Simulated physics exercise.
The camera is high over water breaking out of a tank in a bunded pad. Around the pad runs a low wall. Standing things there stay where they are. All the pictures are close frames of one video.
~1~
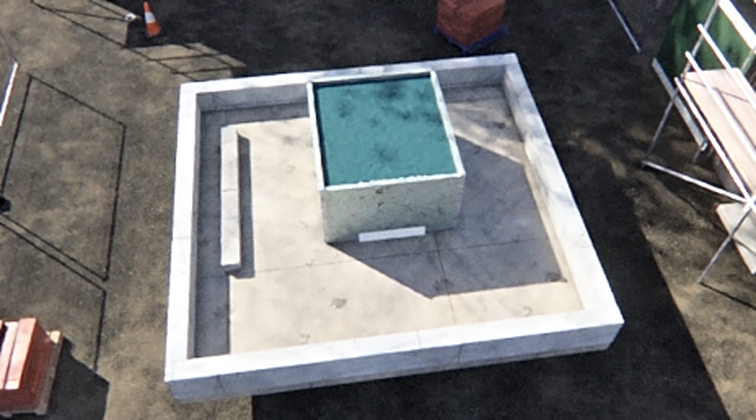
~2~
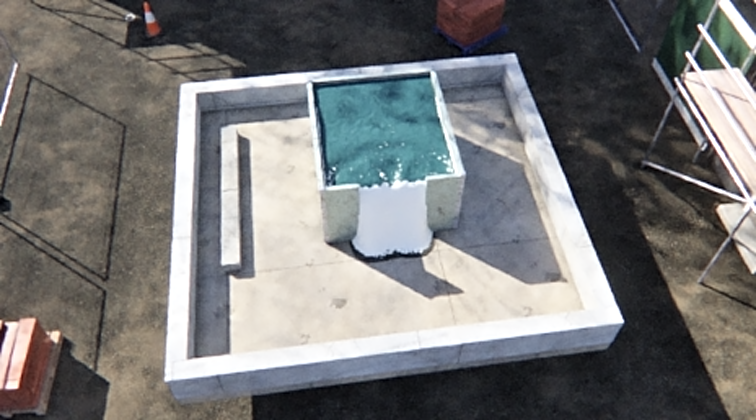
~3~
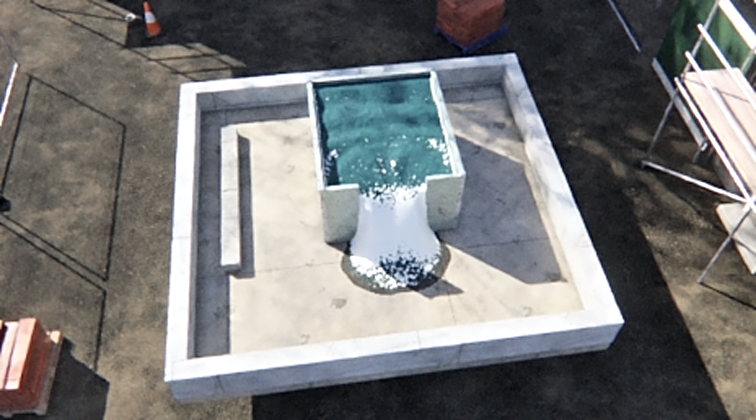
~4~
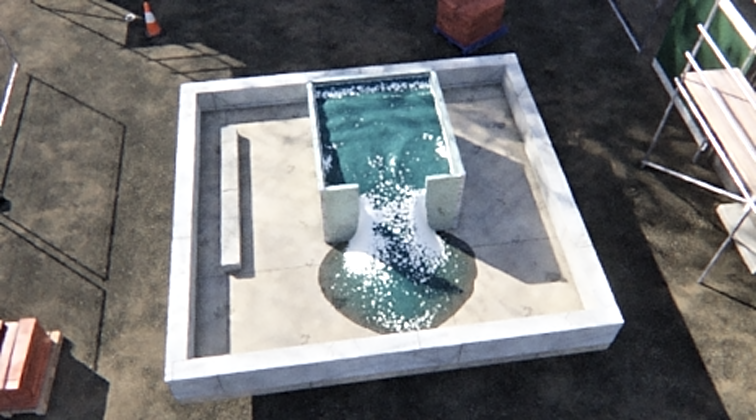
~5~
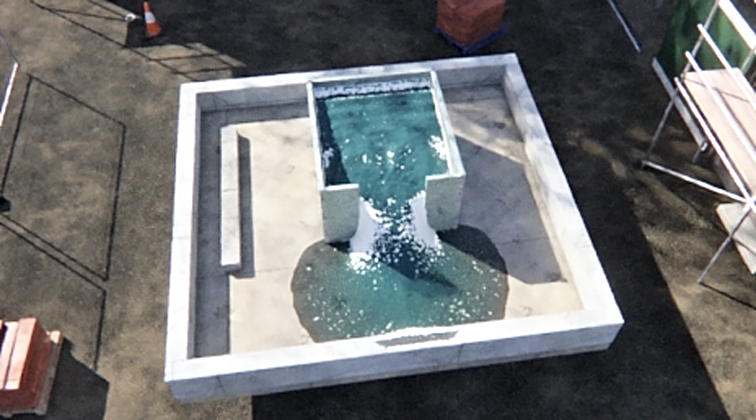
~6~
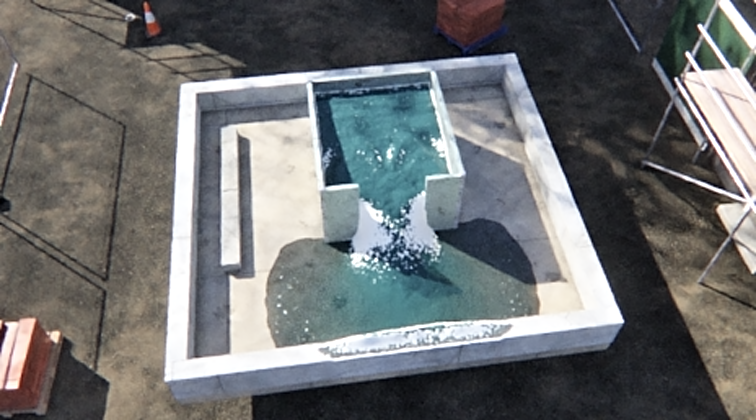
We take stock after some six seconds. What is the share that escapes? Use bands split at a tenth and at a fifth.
Under a tenth.
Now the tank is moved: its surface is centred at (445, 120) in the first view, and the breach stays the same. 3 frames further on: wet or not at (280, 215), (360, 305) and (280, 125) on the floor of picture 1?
Untouched, submerged, untouched.
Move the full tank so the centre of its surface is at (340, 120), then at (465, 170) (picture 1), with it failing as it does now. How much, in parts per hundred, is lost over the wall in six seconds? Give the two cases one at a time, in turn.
6 and 14 per cent.
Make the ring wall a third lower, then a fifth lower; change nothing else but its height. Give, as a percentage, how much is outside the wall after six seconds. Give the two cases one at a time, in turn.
Roughly 20 per cent, then roughly 12 per cent.
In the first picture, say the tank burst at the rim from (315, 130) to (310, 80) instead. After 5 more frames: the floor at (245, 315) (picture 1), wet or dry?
At that place: Under water.
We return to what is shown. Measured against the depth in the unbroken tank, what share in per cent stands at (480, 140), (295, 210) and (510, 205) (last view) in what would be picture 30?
In that order: 4, 4 and 8 per cent.
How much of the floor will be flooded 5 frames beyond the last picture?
I make it 45 per cent.
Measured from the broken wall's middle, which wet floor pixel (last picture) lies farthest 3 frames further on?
Estimated pixel: (195, 374).
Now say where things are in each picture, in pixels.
The water tank at (381, 129) is whole and still, in the first picture.
Water pours out at (391, 214) and has run to (429, 244), in the second picture.
Water pours out at (391, 216) and has run to (382, 290), in the third picture.
Water pours out at (391, 217) and has run to a hidden place, in the fourth picture.
The front is at a hidden place, out from the gap at (391, 218), in the fifth picture.
The front is at a hidden place, out from the gap at (391, 218), in the sixth picture.
A moment on, water covers 35 % of the floor; the low wall has let 1 % over.
Next, water covers 40 % of the floor; the low wall has let 2 % over.
Then, water covers 60 % of the floor; the low wall has let 6 % over.
Later, water covers 80 % of the floor; the low wall has let 7 % over.
In the end, water covers 80 % of the floor; the low wall has let 7 % over.
